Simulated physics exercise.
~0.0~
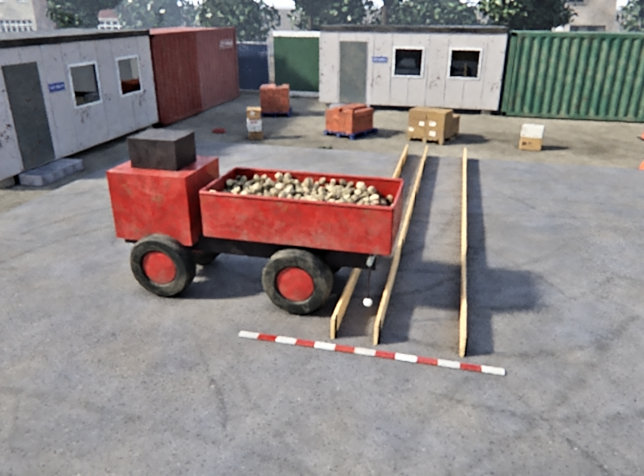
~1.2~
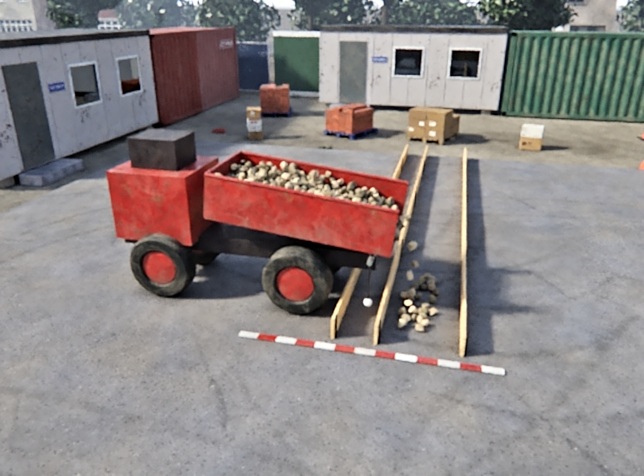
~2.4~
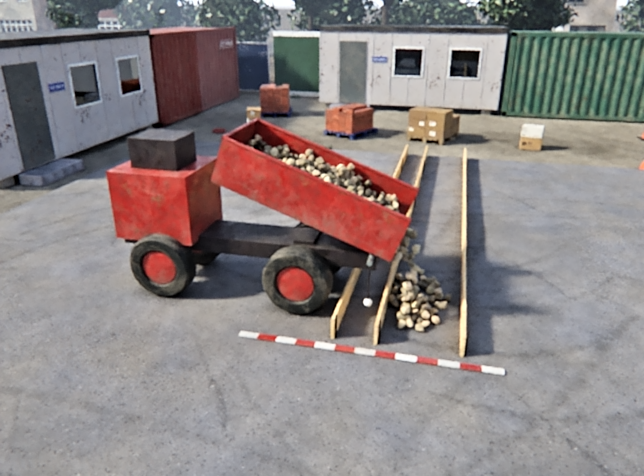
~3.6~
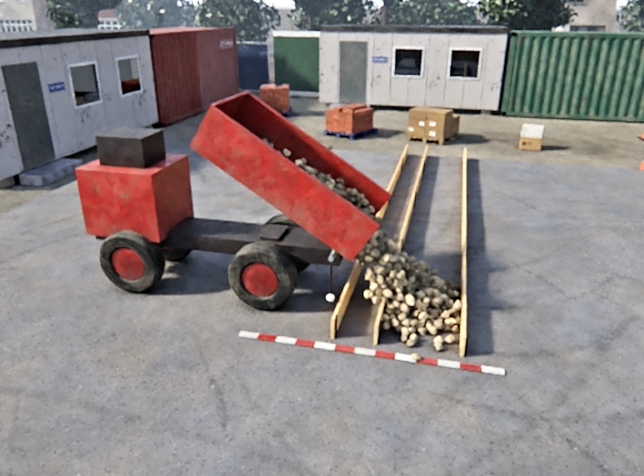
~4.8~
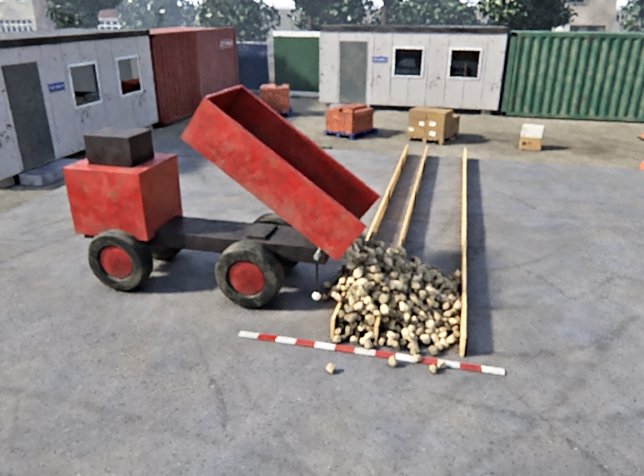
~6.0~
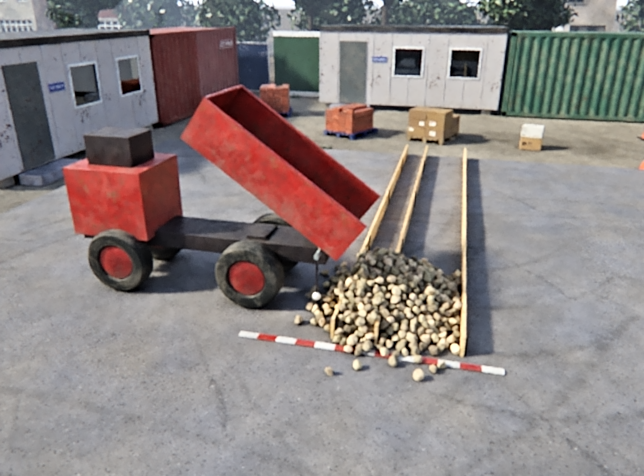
The video shows a red tipper tilting its body and spilling pale stones between wooden boards on a paved yard, first into the far bay, then, as the machine draws left, the near one too, leaving the body empty and a few stones beyond the striped staff.
